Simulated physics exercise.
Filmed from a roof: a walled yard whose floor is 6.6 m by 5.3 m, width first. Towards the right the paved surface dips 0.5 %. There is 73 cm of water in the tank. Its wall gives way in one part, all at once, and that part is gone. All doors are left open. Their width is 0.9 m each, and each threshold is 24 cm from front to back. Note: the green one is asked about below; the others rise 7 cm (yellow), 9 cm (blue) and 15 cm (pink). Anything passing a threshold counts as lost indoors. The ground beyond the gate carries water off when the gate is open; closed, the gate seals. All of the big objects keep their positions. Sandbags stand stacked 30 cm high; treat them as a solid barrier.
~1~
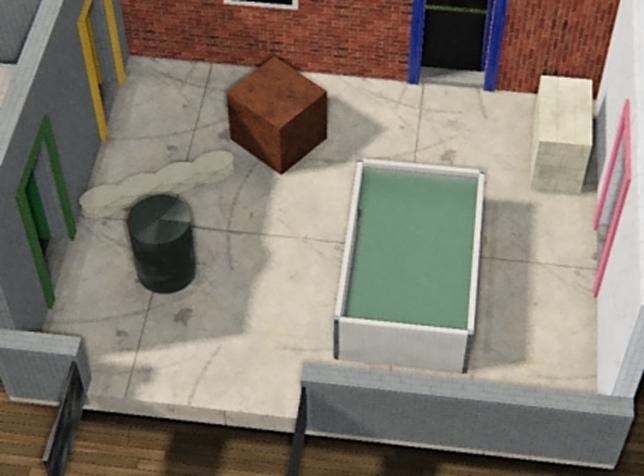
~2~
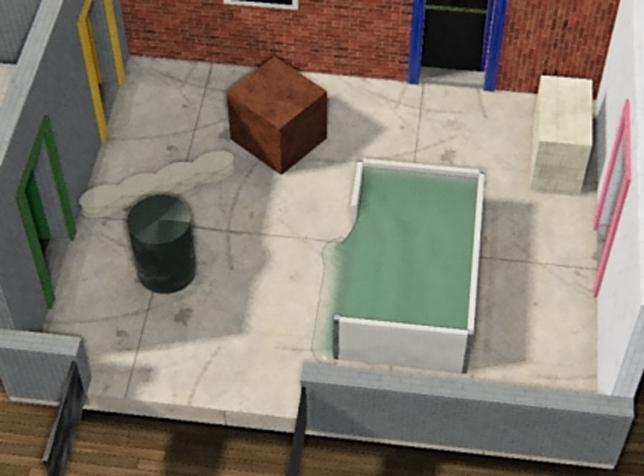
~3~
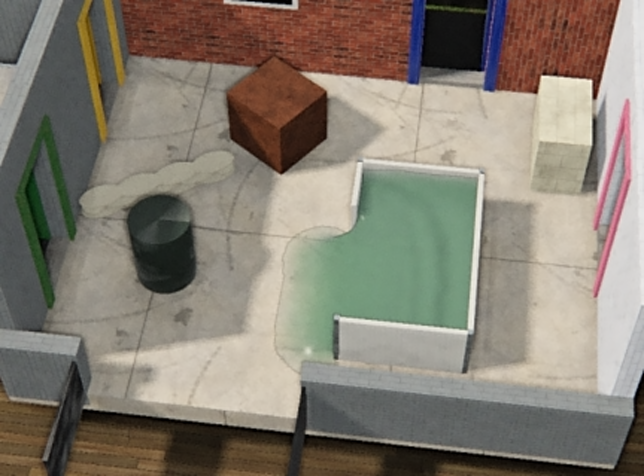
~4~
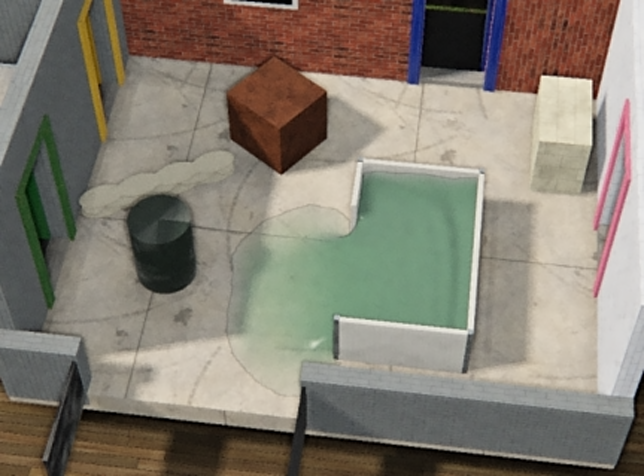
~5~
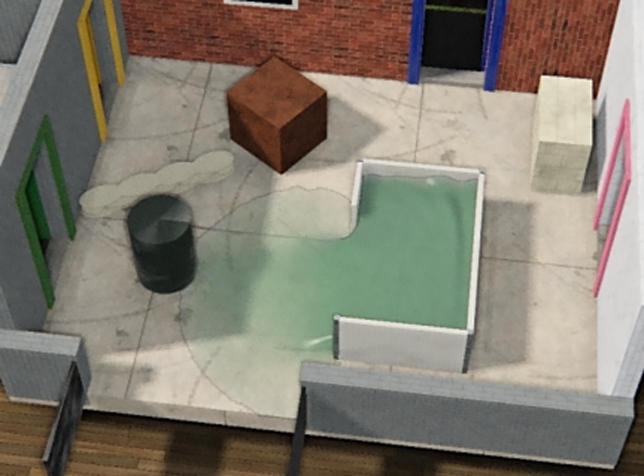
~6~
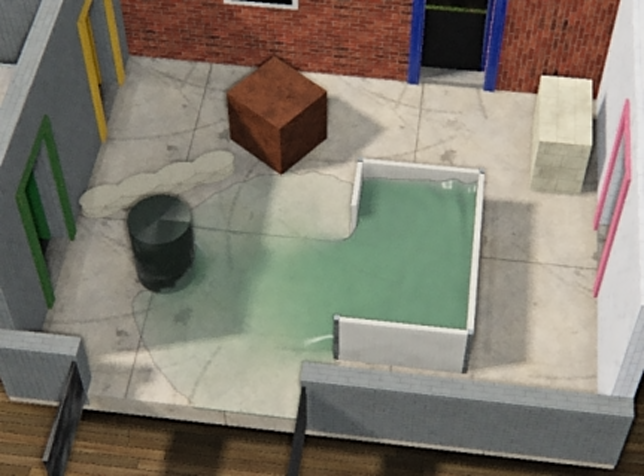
Green water pours from the tank's open left side and spreads leftward across the paved yard.
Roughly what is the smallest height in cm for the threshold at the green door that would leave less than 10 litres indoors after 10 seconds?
Close to 24 cm.
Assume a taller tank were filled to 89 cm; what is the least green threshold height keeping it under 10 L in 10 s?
About 30 cm.
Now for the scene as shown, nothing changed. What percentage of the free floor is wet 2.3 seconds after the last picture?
45 %.
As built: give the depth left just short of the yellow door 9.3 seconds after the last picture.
Roughly 2.0 cm deep.
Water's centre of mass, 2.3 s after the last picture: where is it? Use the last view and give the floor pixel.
(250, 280) or so.
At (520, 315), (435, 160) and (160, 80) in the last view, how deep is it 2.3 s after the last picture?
Depths in order: 0 / 0 / 0 cm.
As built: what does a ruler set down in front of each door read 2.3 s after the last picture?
Depth (cm): Yellow 1 / blue 0 / pink 0 / green 21.
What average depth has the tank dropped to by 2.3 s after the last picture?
Around 19 cm on average.
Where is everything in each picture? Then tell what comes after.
The first picture shows the tank at (412, 246) is whole and still, 73 cm deep; the green door at (48, 219) is dry.
In the second picture, the gap is at (348, 288), the front 0.3 m out at (329, 253); the back of the tank holds 73 cm.
In the third picture, water pours out at (348, 289) and has run 0.8 m, to (289, 260); about 12 cm deep outside, 70 cm at the back.
In the fourth picture, the gap is at (348, 290), the front 1.4 m out at (238, 270); the back of the tank holds 63 cm.
In the fifth picture, the front is at a hidden place, 2.0 m from the gap at (348, 290); 4.8 m2 of floor is wet, 63 cm left at the back.
In the sixth picture, the gap is at (348, 290), the front 2.5 m out at (140, 308); the back of the tank holds 58 cm; the green door at (48, 219), 3.6 m from the gap, is still 1.1 m from the nearest water.
Then, 0.7 s after the last picture water covers 35 % of the floor, deepest (62 cm) near (31, 369); 6 cm at the green door, 3 litres in over its 6 cm threshold.
Then, 2.3 s after the last picture water covers 45 % of the floor, deepest (26 cm) near (31, 369); 21 cm at the green door, 112 litres in over its 6 cm threshold.
Then, 9.3 s after the last picture water covers 80 % of the floor, deepest (8 cm) near (273, 170); 3 cm at the green door, 250 litres in over its 6 cm threshold.
At the green door as built, the water peaked near 27 cm, 1.9 s after the last picture.
With a threshold of 20.5 cm, 28 litres would have come in within the 10 s; with 28 cm, 3 litres. So under 10 litres takes about 24 cm.
